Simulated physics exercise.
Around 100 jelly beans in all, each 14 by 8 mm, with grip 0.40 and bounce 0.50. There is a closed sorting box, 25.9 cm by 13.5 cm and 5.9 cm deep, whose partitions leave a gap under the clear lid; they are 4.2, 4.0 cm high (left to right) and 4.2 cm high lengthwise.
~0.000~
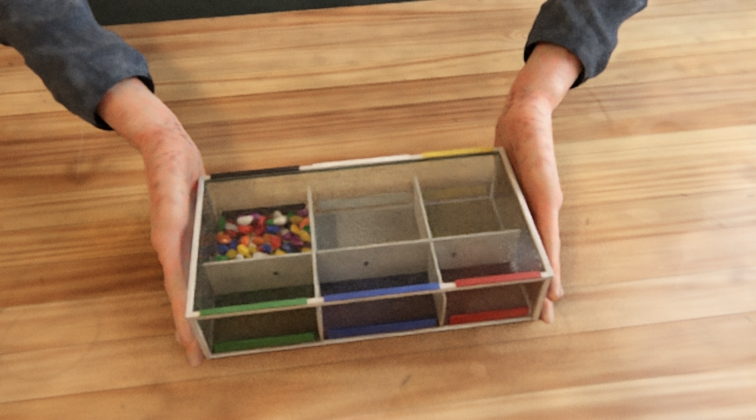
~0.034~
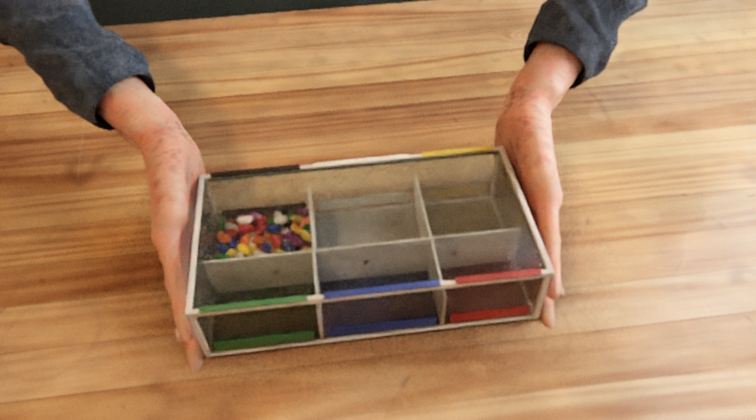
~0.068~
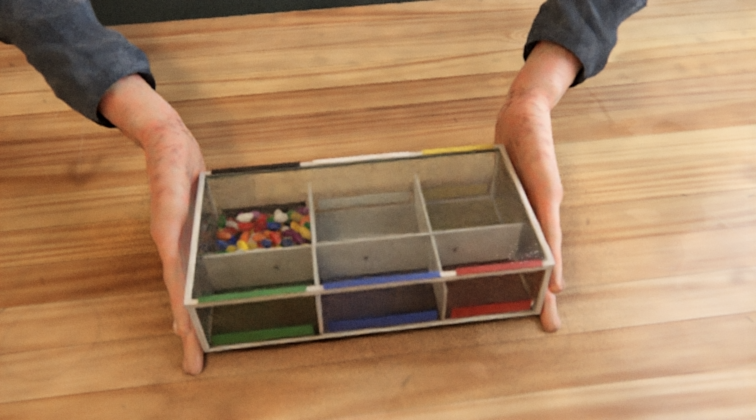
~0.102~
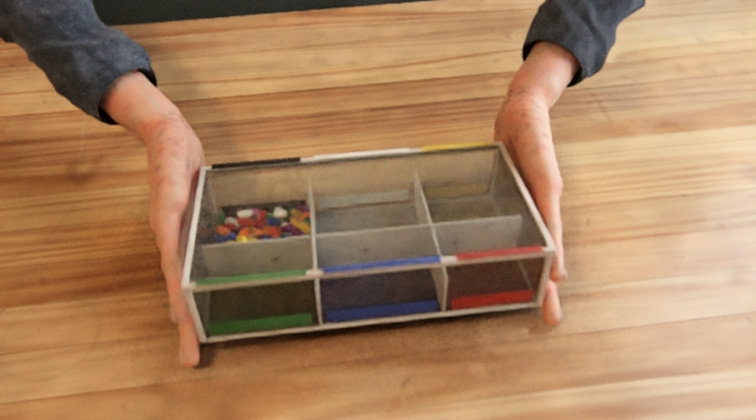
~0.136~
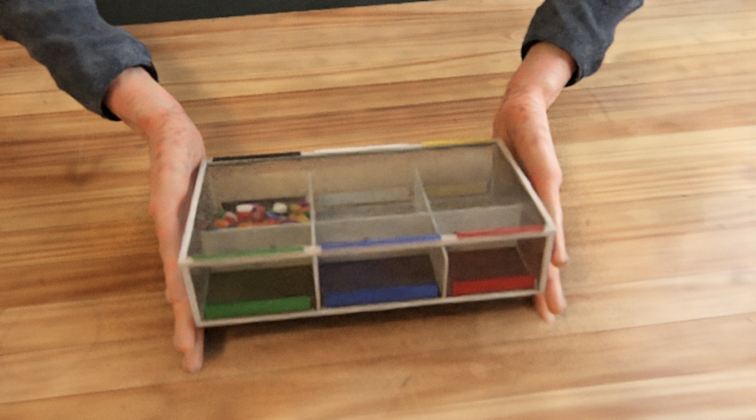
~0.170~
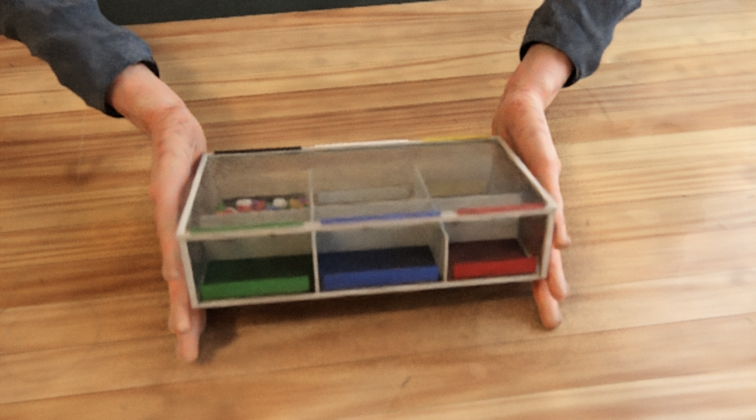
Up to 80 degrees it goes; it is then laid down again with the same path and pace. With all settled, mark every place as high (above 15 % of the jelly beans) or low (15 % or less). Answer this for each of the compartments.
Red: Low; blue: Low; green: Low; yellow: Low; white: Low; black: High.
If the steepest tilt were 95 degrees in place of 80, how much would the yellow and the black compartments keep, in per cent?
Result - yellow 0 %, black 95 %.
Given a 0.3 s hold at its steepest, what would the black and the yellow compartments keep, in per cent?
Black keeps 100% and yellow keeps 0%.
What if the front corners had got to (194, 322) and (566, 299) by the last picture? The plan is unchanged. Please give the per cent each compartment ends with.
Each compartment ends with this per cent: Red 0, blue 15, green 20, yellow 0, white 0 and black 65.
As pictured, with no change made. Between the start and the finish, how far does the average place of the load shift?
Roughly 1.0 cm.
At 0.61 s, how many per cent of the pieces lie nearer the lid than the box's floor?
About 30 per cent.
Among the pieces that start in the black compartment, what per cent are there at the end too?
Around 100 per cent of it.
After 0.61 s, tilt 79 degrees; black 100 %.
After 0.90 s, tilt 33 degrees; black 100 %.
After 1.29 s, tilt 0 degrees; black 100 %.
In the end, at 1.8 s, red 0 %, blue 0 %, green 0 %, yellow 0 %, white 0 %, black 100 %.
